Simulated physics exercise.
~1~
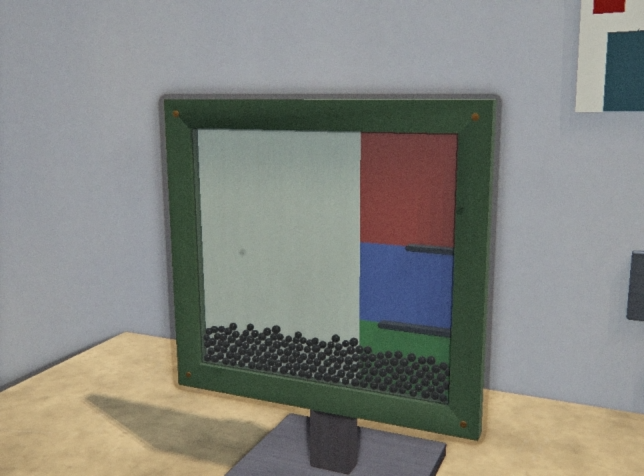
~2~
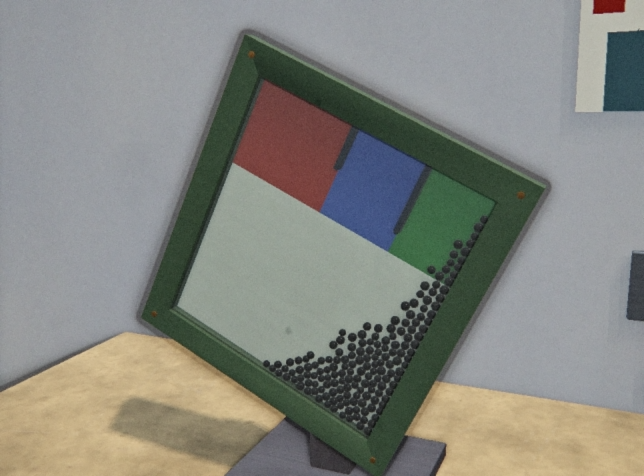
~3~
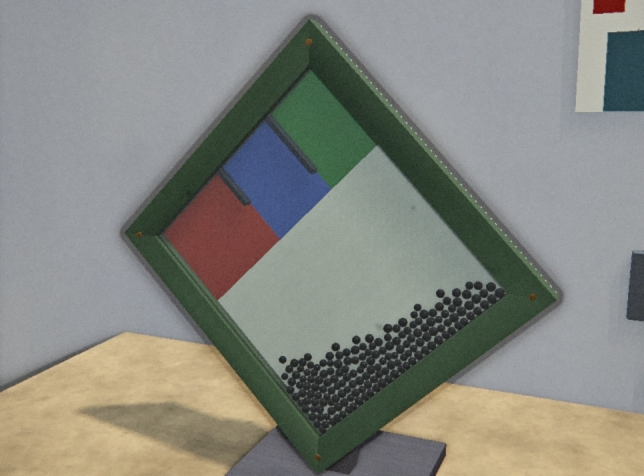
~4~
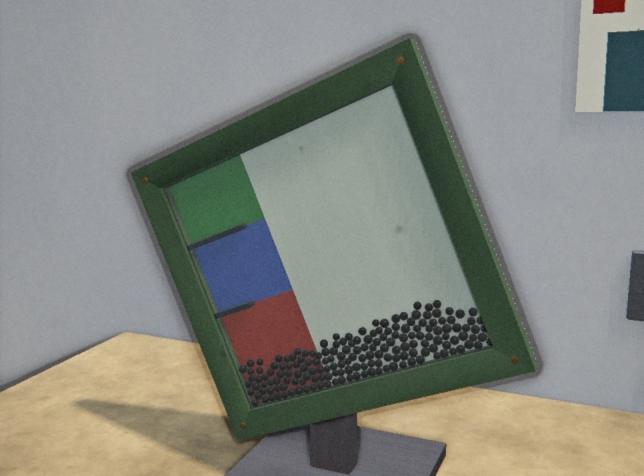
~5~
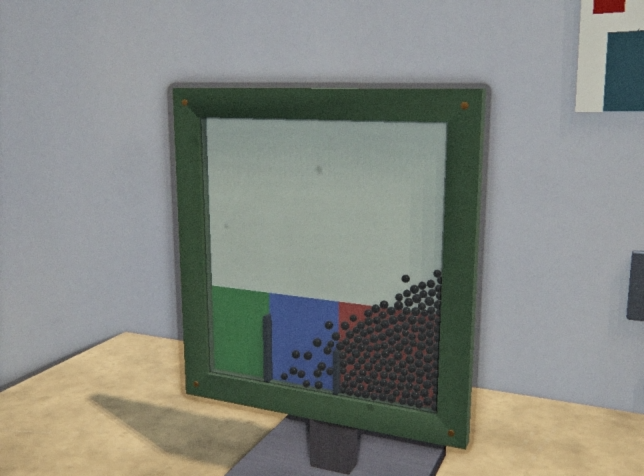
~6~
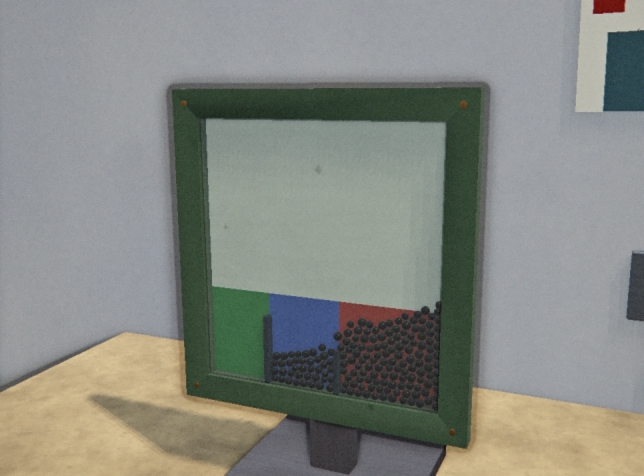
A square green-framed case, shown nearly front-on by a still camera, stands on a dark base on a pale tan tabletop against a blue-grey wall. Inside, small black beads lie along the bottom, while red, blue and green pockets, split by short dark dividers, line the right side. The case turns anticlockwise, carrying the pockets over the top and down the left as the beads slide and bank up. It ends upright with the pockets along the bottom, and the beads settle mostly in red at right, fewer in blue, none in green.
